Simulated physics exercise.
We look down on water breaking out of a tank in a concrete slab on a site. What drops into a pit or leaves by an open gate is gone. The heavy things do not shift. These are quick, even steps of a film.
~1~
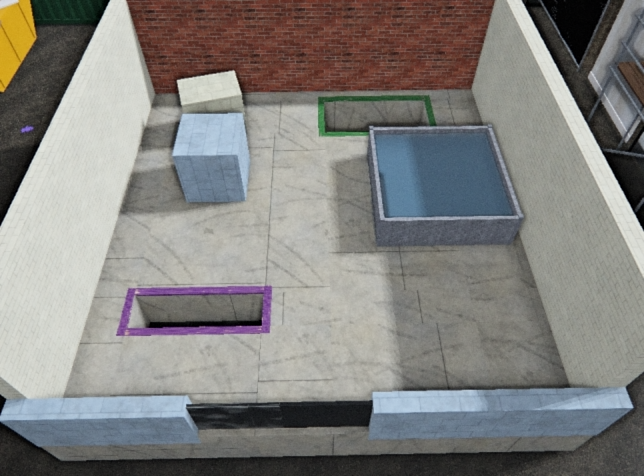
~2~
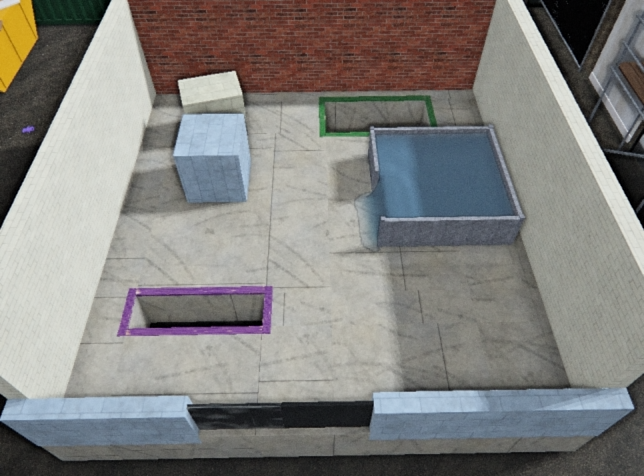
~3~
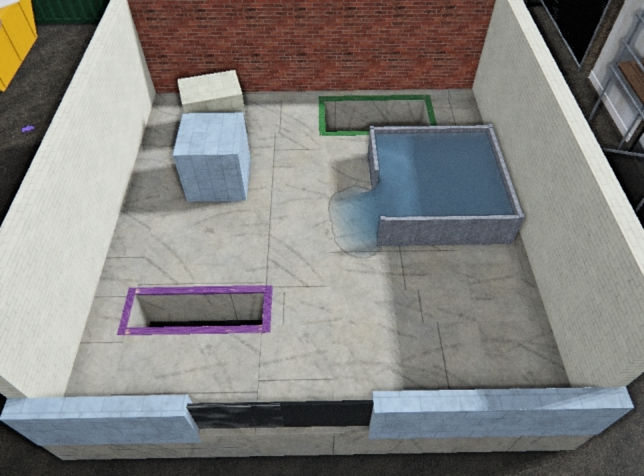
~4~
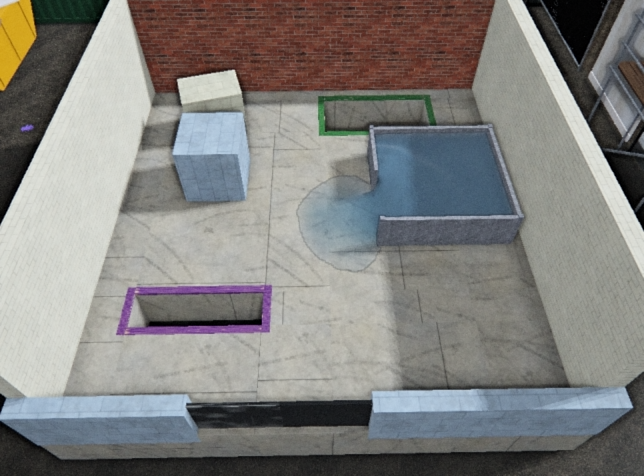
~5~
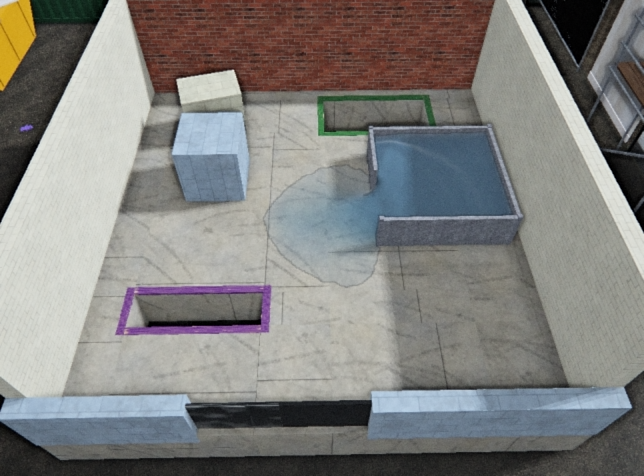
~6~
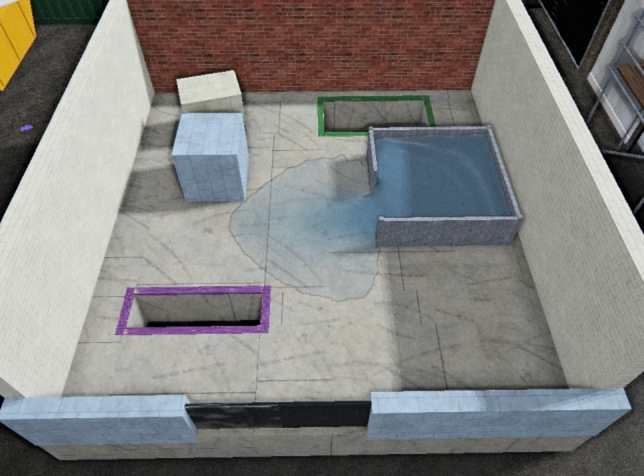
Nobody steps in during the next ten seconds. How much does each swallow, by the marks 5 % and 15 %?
The gate takes under 5 %; the purple pit takes over 15 %; the green pit takes between 5 and 15 %.
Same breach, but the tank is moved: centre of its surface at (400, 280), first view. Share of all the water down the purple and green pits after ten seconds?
Parts in a hundred: Purple 50, green 2.
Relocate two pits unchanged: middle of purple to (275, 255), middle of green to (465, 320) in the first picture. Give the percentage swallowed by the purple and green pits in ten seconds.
Per cent: Purple 40, green 2.
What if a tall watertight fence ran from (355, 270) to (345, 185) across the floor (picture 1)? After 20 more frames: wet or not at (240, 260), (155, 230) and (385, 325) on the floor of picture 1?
As listed: Not flooded, free of water, awash.
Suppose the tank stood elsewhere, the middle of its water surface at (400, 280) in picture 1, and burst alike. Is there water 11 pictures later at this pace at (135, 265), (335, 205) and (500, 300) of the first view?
In turn: No water, not flooded, no water.
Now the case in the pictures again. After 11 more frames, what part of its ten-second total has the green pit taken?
Some 0 per cent.
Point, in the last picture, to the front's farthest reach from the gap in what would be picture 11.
At about (111, 238).
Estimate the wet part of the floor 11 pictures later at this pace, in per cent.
Close to 35 %.
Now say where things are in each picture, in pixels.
The first picture shows still water in the water tank at (439, 173).
In the second picture, the front is at (372, 246), out from the gap at (379, 213).
In the third picture, the front is at (336, 201), out from the gap at (379, 213).
In the fourth picture, water pours out at (378, 213) and has run to (303, 209).
In the fifth picture, water pours out at (378, 213) and has run to (270, 215).
In the sixth picture, the front is at (236, 230), out from the gap at (378, 213).
A moment on, water covers 25 % of the floor; the gate 0 %, the purple pit 1 %, the green pit 0 %.
Next, water covers 35 % of the floor; the gate 0 %, the purple pit 5 %, the green pit 0 %.
Then, water covers 55 % of the floor; the gate 0 %, the purple pit 11 %, the green pit 0 %.
Later, water covers 65 % of the floor; the gate 0 %, the purple pit 21 %, the green pit 3 %.
In the end, water covers 75 % of the floor; the gate 0 %, the purple pit 34 %, the green pit 8 %.
